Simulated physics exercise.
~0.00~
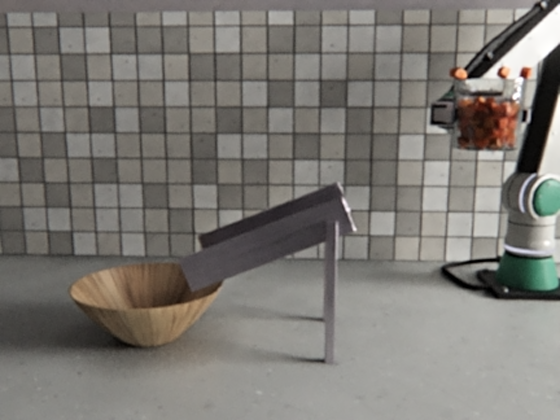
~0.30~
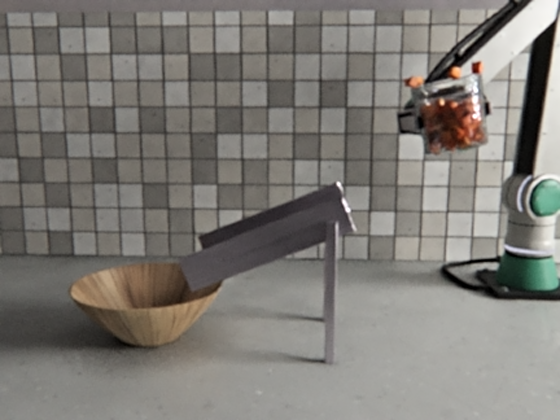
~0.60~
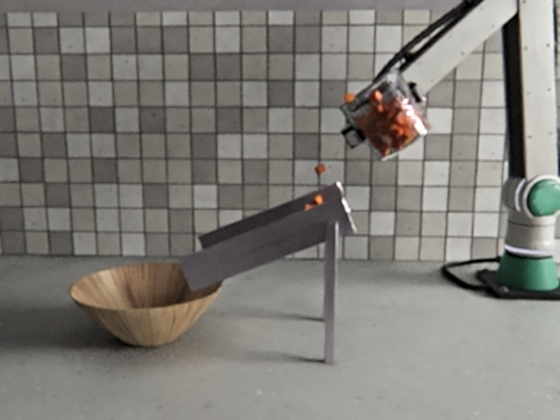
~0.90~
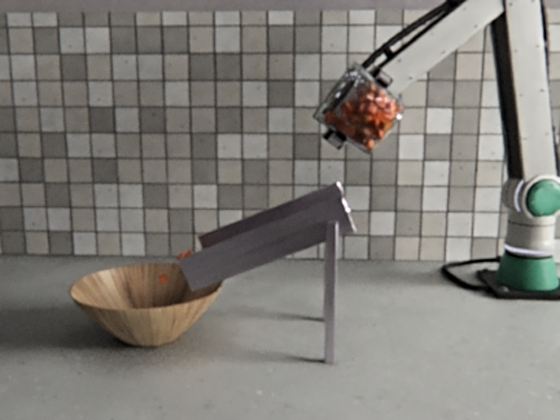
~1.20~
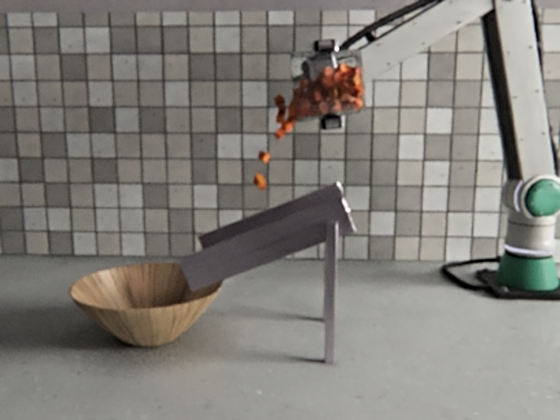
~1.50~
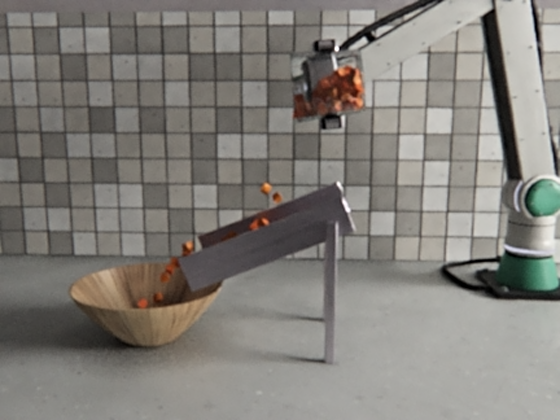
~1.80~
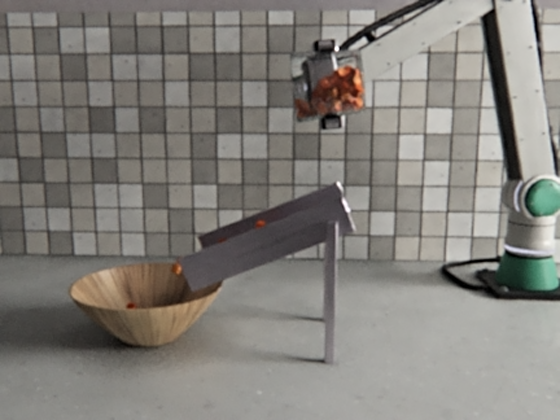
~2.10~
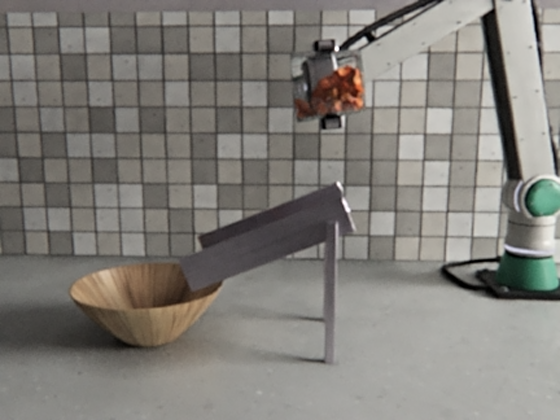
A robot arm with green joints, at the right of a grey tabletop before a tiled wall, holds a clear tumbler full of orange vegetable dice. Seen from the side by a still camera, a dark sloping chute on legs leads down to a wooden bowl at the left. The arm carries the tumbler left while tipping it, and a few dice drop onto the chute and slide down. It then lifts and turns the tumbler onto its side, spilling more dice, which tumble down into the bowl. The arm stops with most dice still in the tumbler and the chute clear.
